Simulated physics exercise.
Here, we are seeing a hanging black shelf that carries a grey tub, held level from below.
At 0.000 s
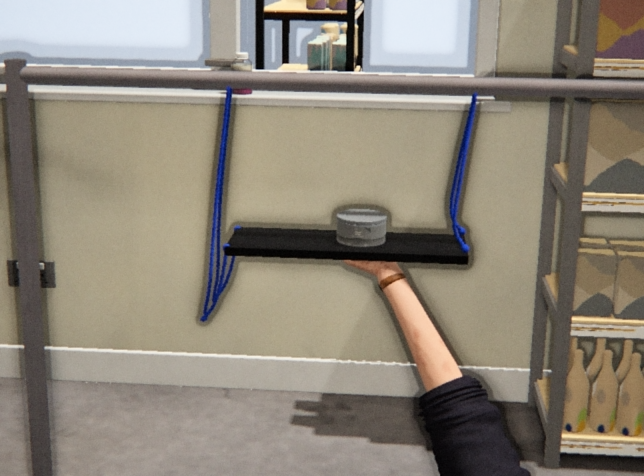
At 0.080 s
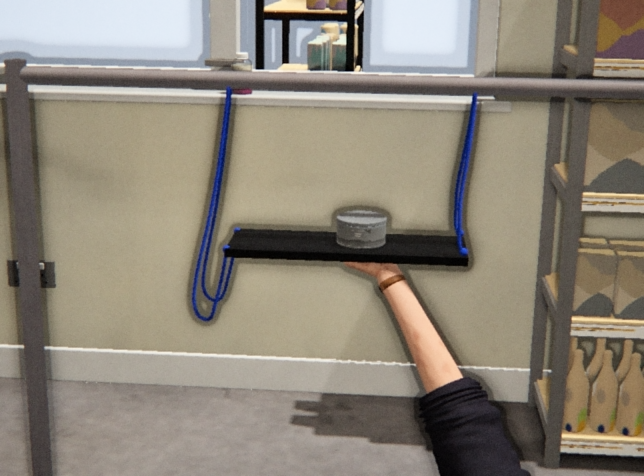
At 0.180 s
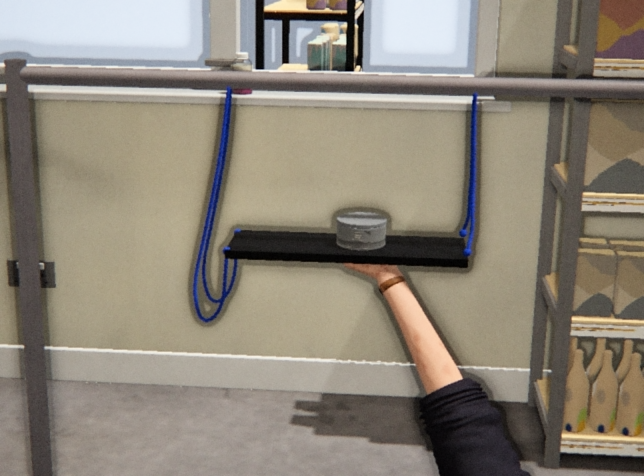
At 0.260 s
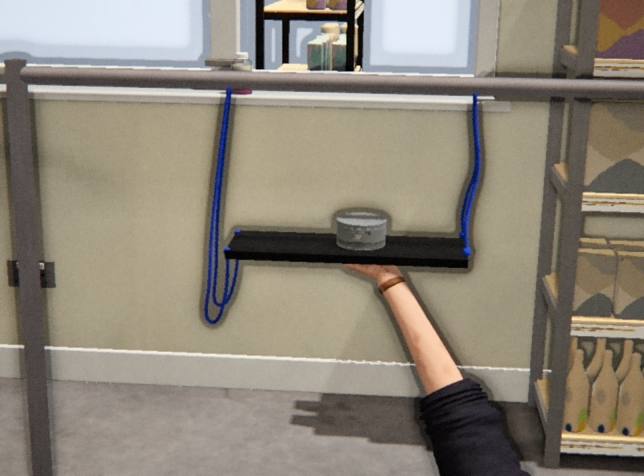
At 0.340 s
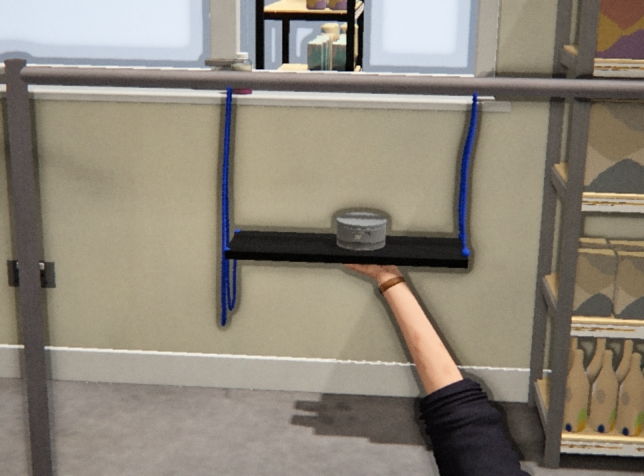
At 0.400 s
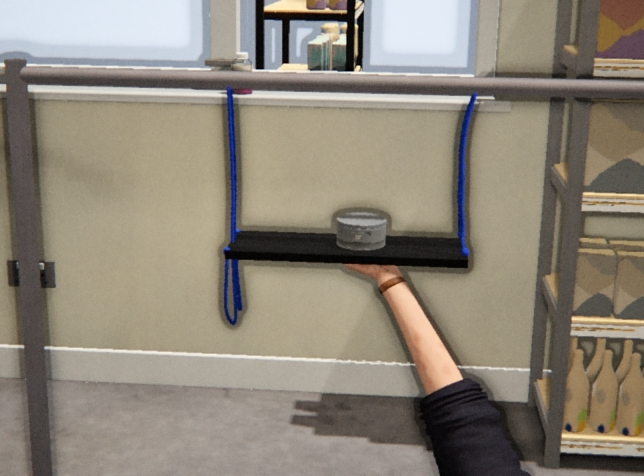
Blue cords sway at both ends of a black shelf hung from a grey rail, seen from the front against a beige wall in a room with stocked shelving at the right. A grey tub sits near the shelf's middle, above a hand reaching up from below in a dark sleeve. The left cord's low loop swings rightward and narrows, the right cord shifts slightly, and shelf, tub, arm and camera stay still.
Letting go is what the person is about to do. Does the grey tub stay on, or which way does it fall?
I'd bet it escapes to the left when only the cords hold things.
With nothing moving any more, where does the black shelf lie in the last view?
(431, 313).
After 1.00 s, board tipped 45° down to the left; tub on the floor.
After 1.66 s, board tipped 46° down to the left; tub on the floor.
In the end, board tipped 41° down to the left; tub on the floor. The grey tub drops leftwards.
